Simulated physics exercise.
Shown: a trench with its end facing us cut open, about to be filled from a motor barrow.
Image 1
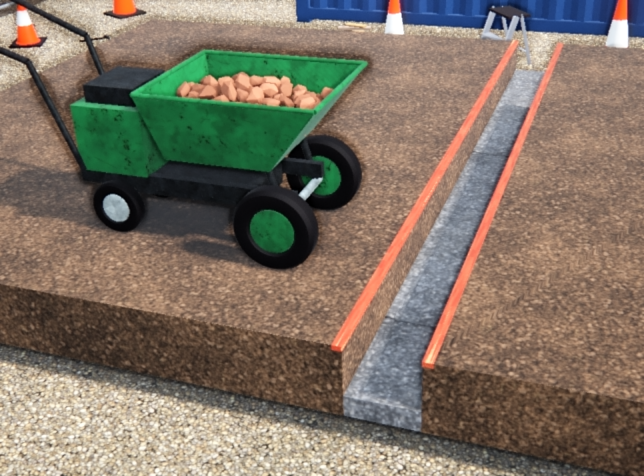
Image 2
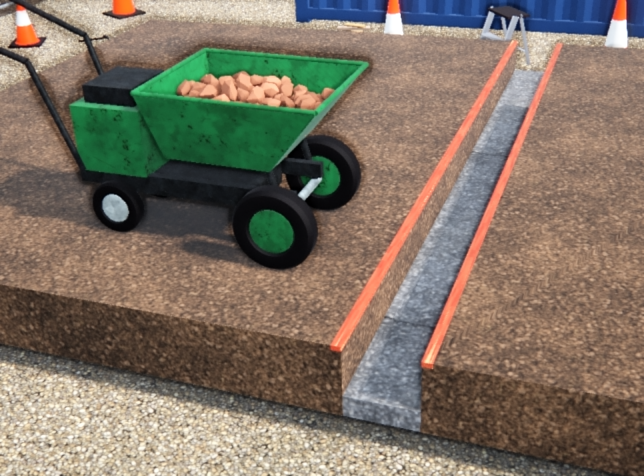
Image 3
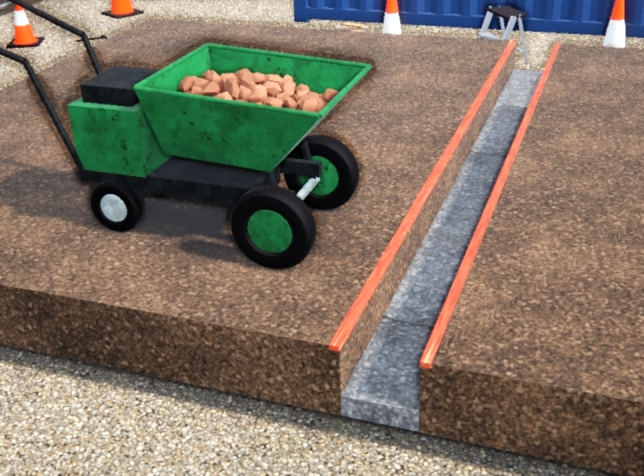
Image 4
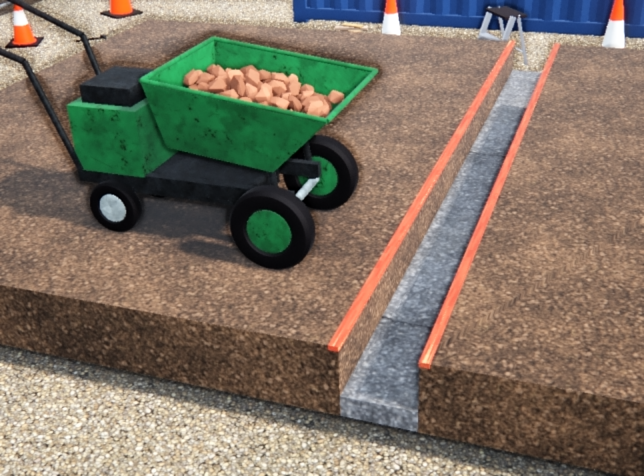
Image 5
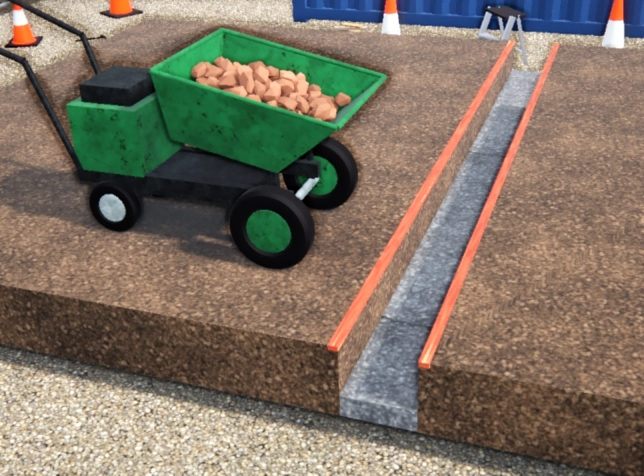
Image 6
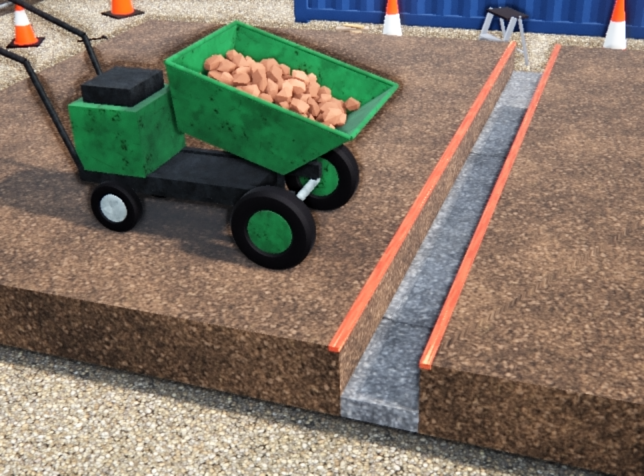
The green skip of a barrow carrying rubble gradually tilts forward to the right beside a trench.
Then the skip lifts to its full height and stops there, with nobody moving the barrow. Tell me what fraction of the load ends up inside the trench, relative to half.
Inside the trench ends up over half of the load.
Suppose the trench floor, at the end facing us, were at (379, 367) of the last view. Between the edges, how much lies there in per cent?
The share would be around 50 per cent.
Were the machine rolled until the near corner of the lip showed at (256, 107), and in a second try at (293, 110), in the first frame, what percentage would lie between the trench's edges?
First try: Some 90 %; second try: 100 %.
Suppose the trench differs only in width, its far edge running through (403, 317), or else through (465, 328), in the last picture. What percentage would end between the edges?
Lab note: Try one about 10 %, try two about 100 %.
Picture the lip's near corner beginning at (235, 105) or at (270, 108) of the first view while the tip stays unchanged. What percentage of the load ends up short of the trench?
The first spot gives roughly 30 %; the second gives roughly 0 %.
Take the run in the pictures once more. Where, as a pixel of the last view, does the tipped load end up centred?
Last view, resting centre - approx. (443, 283).
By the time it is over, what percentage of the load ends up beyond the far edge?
Roughly 25 in a hundred.
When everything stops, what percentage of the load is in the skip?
It works out to some 0 percent.
Soon after the last picture, skip tipped steeply; all in the skip.
A little later, skip tipped steeply; most in the skip; a small part in or heaped over the trench; a stray few beyond it; a stray few falling.
Later still, skip tipped right over; a small part in the skip; about two thirds in or heaped over the trench; about a quarter beyond it.
By the end, skip tipped right over; most in or heaped over the trench; about a quarter beyond it.
